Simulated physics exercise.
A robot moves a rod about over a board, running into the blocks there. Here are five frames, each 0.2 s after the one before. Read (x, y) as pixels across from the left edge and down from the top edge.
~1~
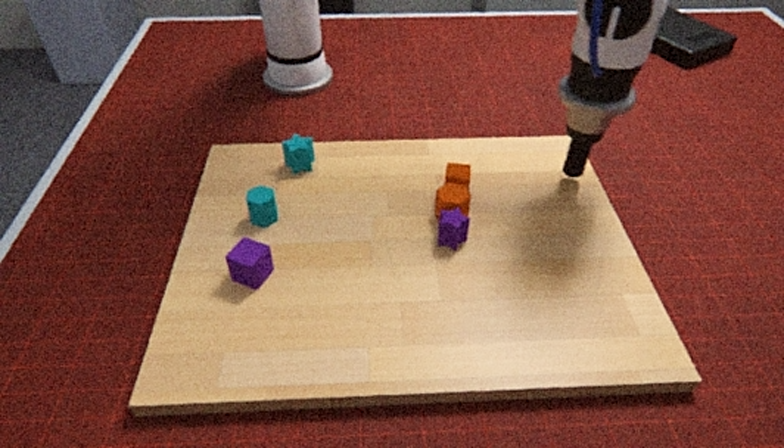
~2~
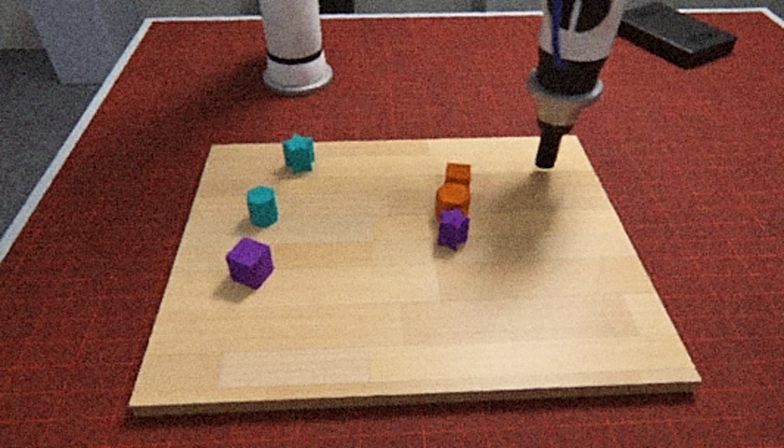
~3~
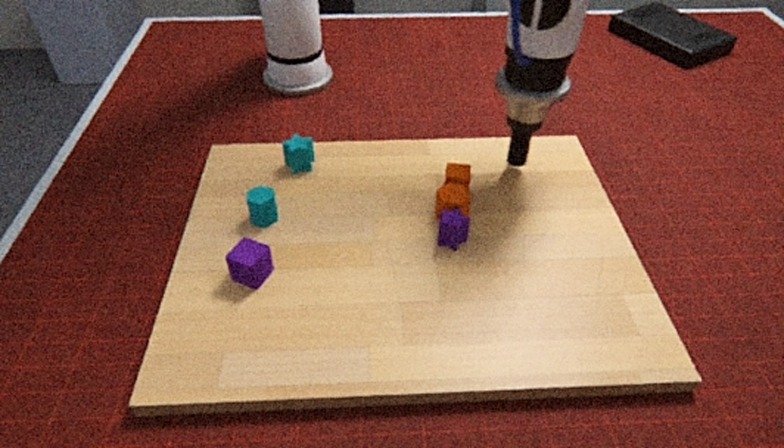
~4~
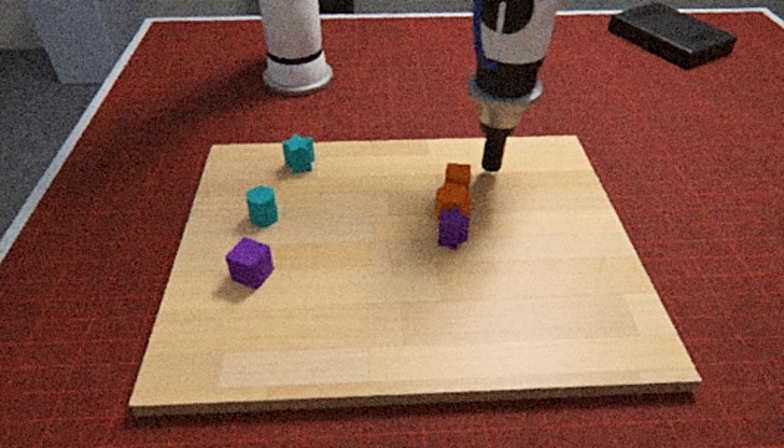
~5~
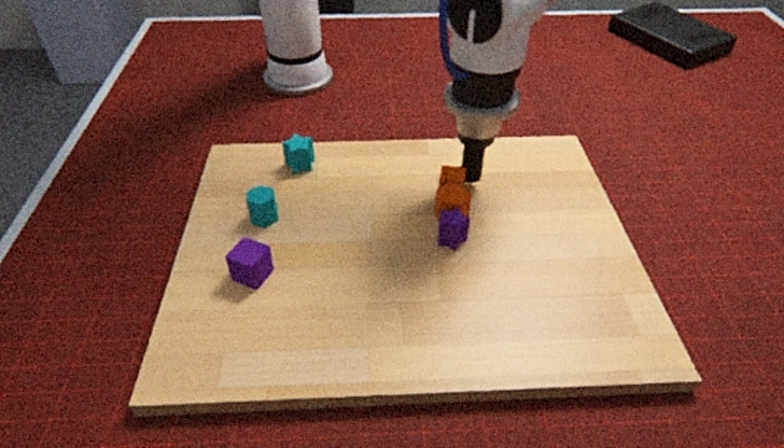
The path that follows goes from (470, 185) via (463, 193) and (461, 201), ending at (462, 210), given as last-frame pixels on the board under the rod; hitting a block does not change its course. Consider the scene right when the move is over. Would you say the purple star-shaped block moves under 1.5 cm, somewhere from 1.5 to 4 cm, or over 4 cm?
My prediction: Under 1.5 cm.
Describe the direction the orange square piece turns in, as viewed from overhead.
It turns round clockwise.
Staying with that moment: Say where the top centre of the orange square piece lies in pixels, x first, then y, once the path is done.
The spot you're after is about (437, 182) in the image.
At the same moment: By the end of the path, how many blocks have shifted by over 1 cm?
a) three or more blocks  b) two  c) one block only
Letter b.
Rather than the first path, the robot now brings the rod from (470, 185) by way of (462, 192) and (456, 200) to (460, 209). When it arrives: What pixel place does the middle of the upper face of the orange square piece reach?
It will end up at (432, 182).
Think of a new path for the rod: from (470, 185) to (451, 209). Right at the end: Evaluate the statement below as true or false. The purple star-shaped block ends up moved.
That statement is accurate.
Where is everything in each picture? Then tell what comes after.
Rod tip at (573, 172); block tops, orange square piece at (458, 170); purple star-shaped block at (454, 217); orange hexagonal block at (454, 192), in the first picture.
Rod at (545, 164); blocks unchanged, in the second picture.
Rod at (516, 161); blocks unchanged, in the third picture.
Rod at (491, 167); blocks unchanged, in the fourth picture.
Rod at (471, 177); orange square piece at (453, 173); purple star-shaped block at (454, 217); orange hexagonal block at (454, 192), in the fifth picture.
The first path, step by step. Halfway along, rod at (462, 188); orange square piece at (440, 179), turned 30° clockwise; purple star-shaped block at (454, 219); orange hexagonal block at (449, 200), turned 35° anticlockwise.
At the end, rod at (463, 202); orange square piece at (437, 182), turned 60° clockwise; purple star-shaped block at (454, 219); orange hexagonal block at (449, 200), turned 35° anticlockwise.
